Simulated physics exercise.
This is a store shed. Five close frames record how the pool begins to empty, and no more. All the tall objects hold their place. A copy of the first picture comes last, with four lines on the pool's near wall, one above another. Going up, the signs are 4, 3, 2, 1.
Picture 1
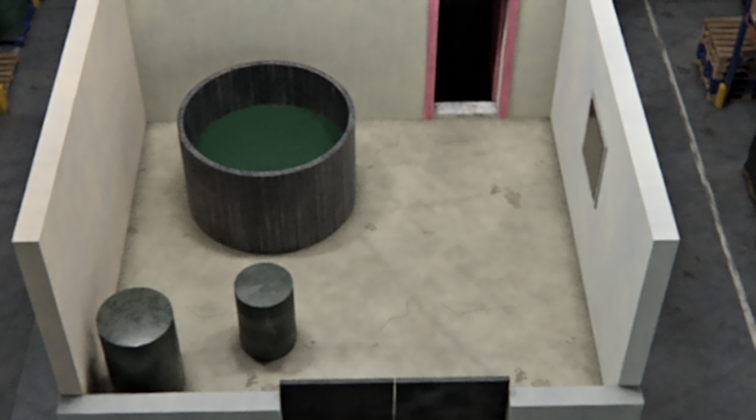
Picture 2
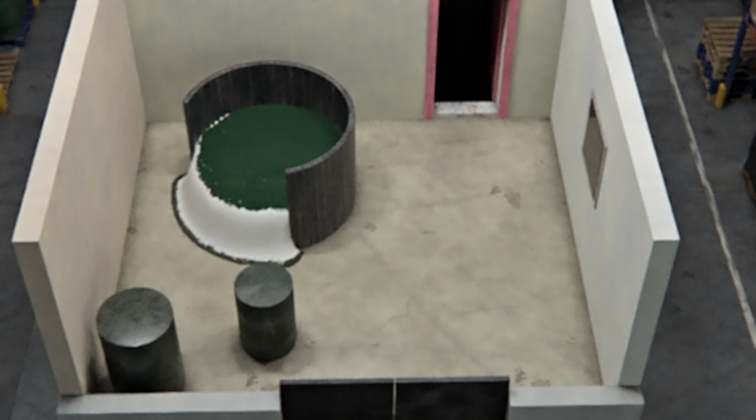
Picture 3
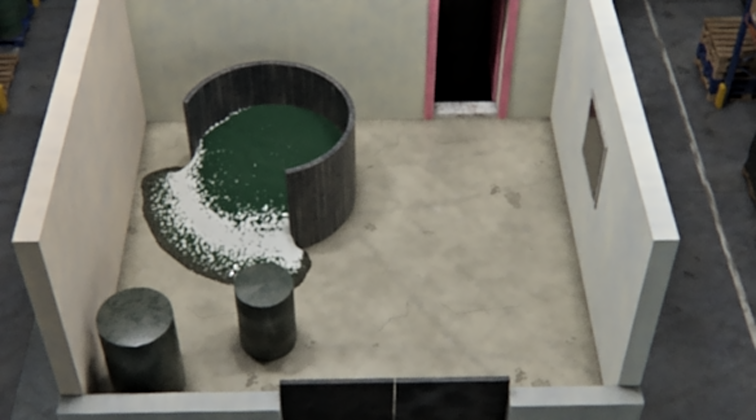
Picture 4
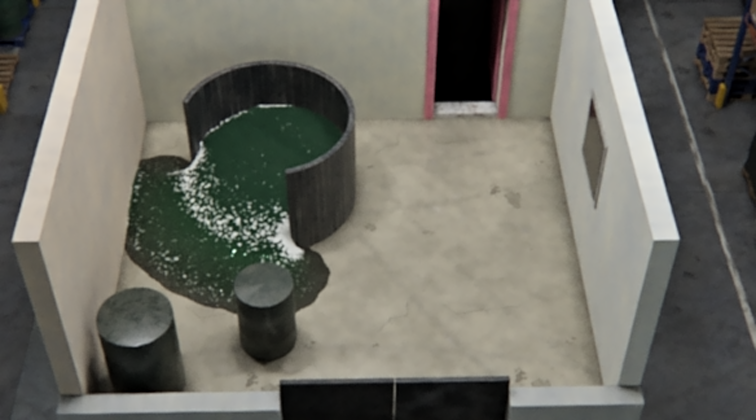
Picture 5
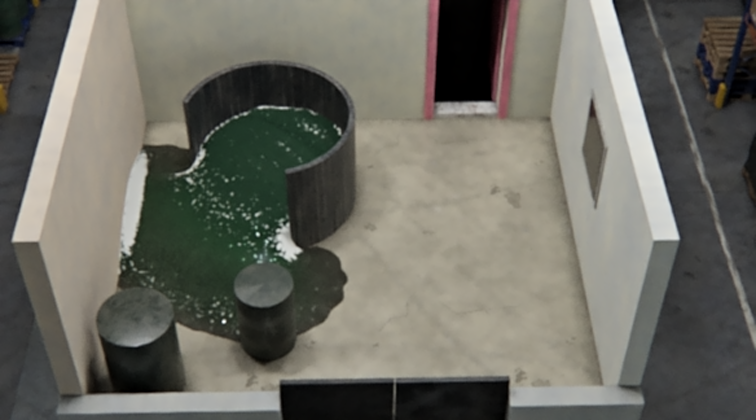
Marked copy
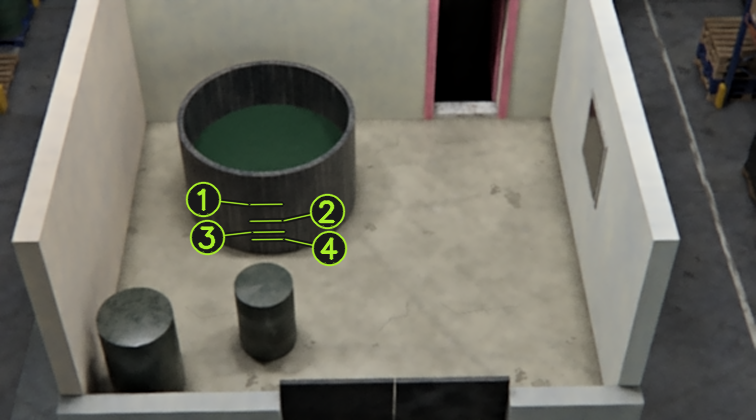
In a store shed, the front left side of a round dark tank opened, and green water poured out with white foam, spreading across the floor to the left wall and around the dark drums.
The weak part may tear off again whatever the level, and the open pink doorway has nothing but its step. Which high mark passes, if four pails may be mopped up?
It is 2.
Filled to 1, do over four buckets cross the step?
Yes, that goes wrong.
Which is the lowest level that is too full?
Level 1.
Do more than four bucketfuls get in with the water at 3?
No, not at all.
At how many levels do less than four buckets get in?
Three of the four.
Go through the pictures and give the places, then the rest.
Water in the pool at rest, its middle at (270, 156); foot of the pink doorway at (465, 118); shut gate at (395, 386), in the first frame.
Front seen at (181, 191), 2 % of the ground wet, in the second frame.
Front seen at (151, 178), 7 % of the ground wet, in the third frame.
Front seen at (139, 165), 13 % of the ground wet, in the fourth frame.
Front seen at (318, 316), 18 % of the ground wet, in the fifth frame.
On the marked copy, 1 at (265, 204); 2 at (266, 221); 3 at (267, 232); 4 at (268, 239); from the bottom up 4, 3, 2, 1.
Choosing 1, about 8 bucketfuls get in.
Choosing 2, a bucket or two gets in.
Choosing 3, nothing gets over.
Choosing 4, nothing gets over.
